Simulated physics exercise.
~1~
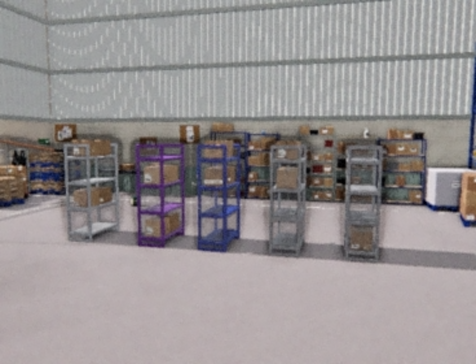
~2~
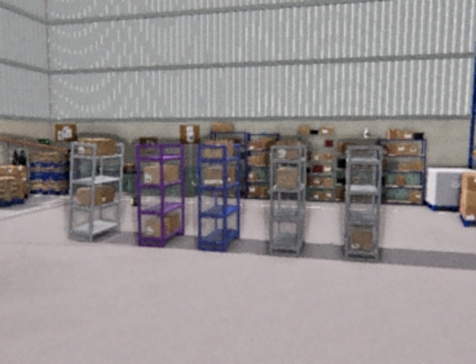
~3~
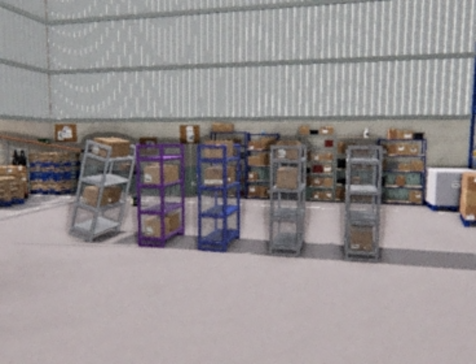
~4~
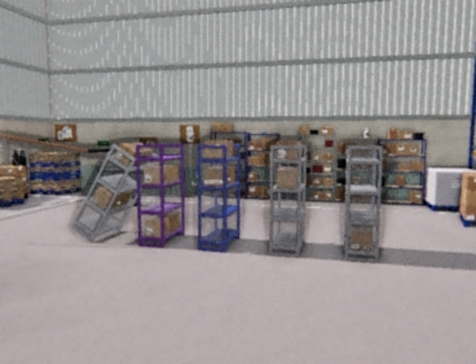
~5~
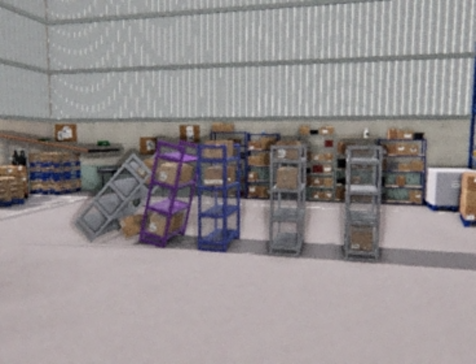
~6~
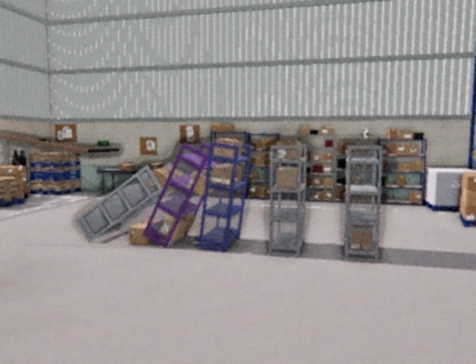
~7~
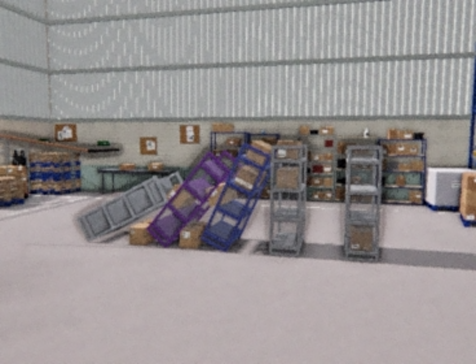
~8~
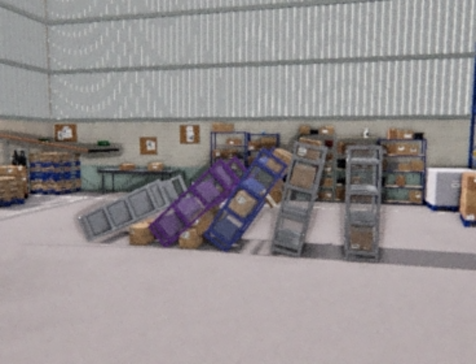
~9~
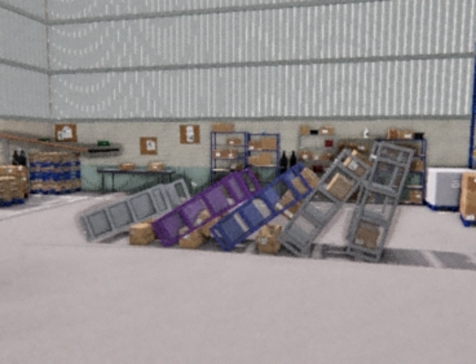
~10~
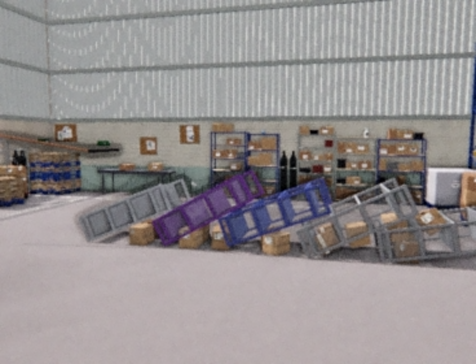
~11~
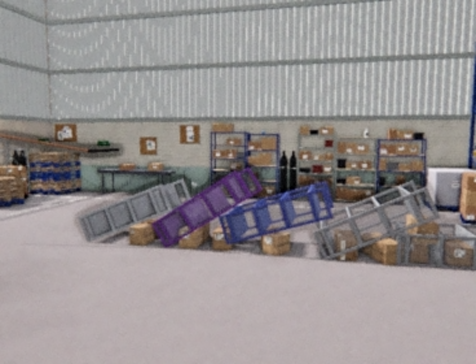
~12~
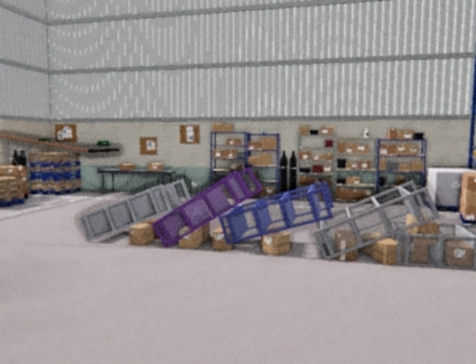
A whole row of five shelving units toppled like dominoes in a warehouse, starting when the gray one on the left tipped right into the purple, then the blue and two more grays, leaving them all slumped over among spilled boxes.
